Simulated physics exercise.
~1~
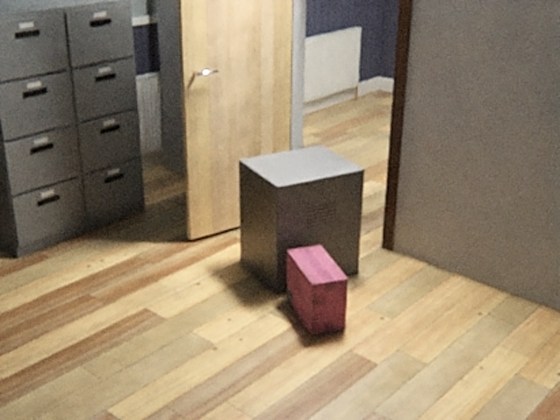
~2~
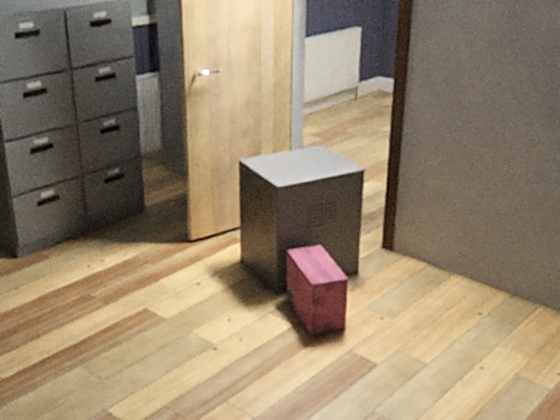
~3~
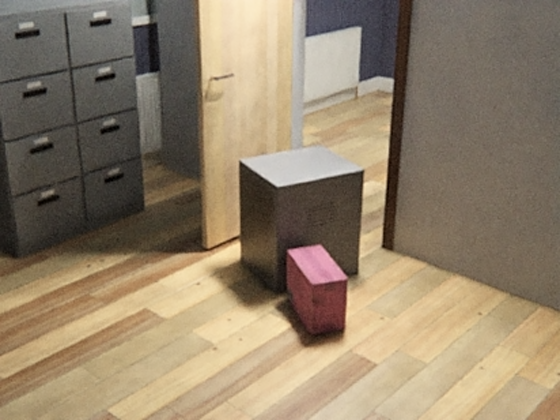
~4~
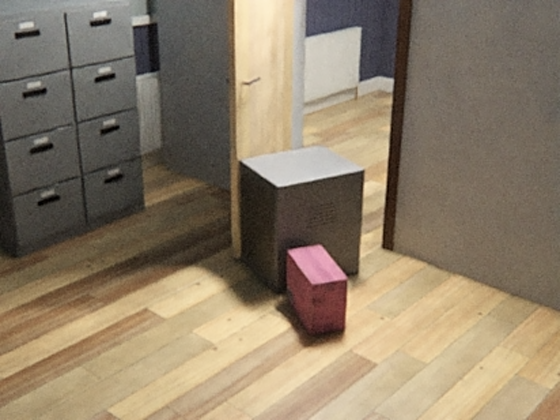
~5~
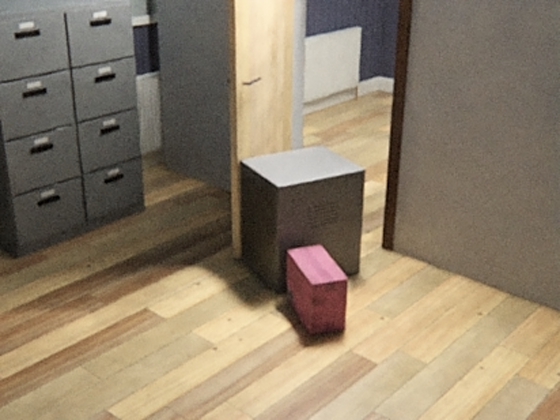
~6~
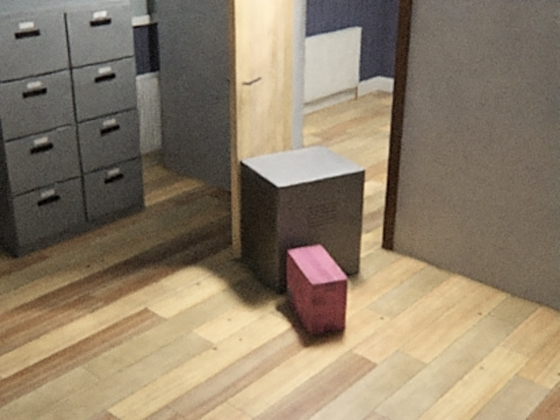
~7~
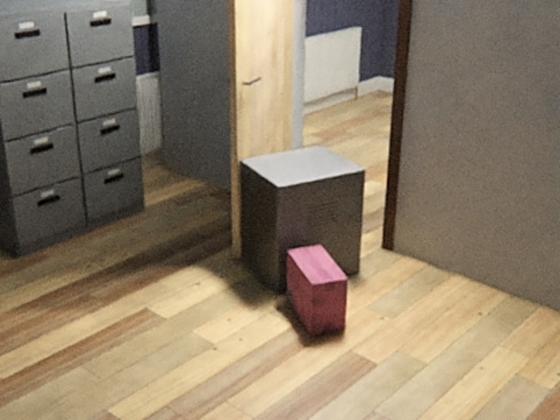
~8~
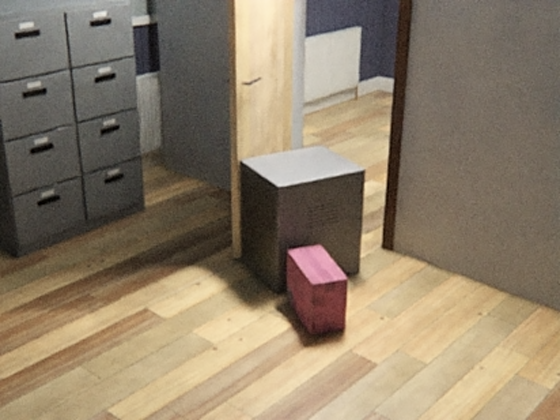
The clip shows an open wooden door beside dark filing cabinets, with a grey box-shaped object and a smaller pink box on the wood floor. The door swings partway toward the grey object, then stops beside it and remains open, while both objects stay still.
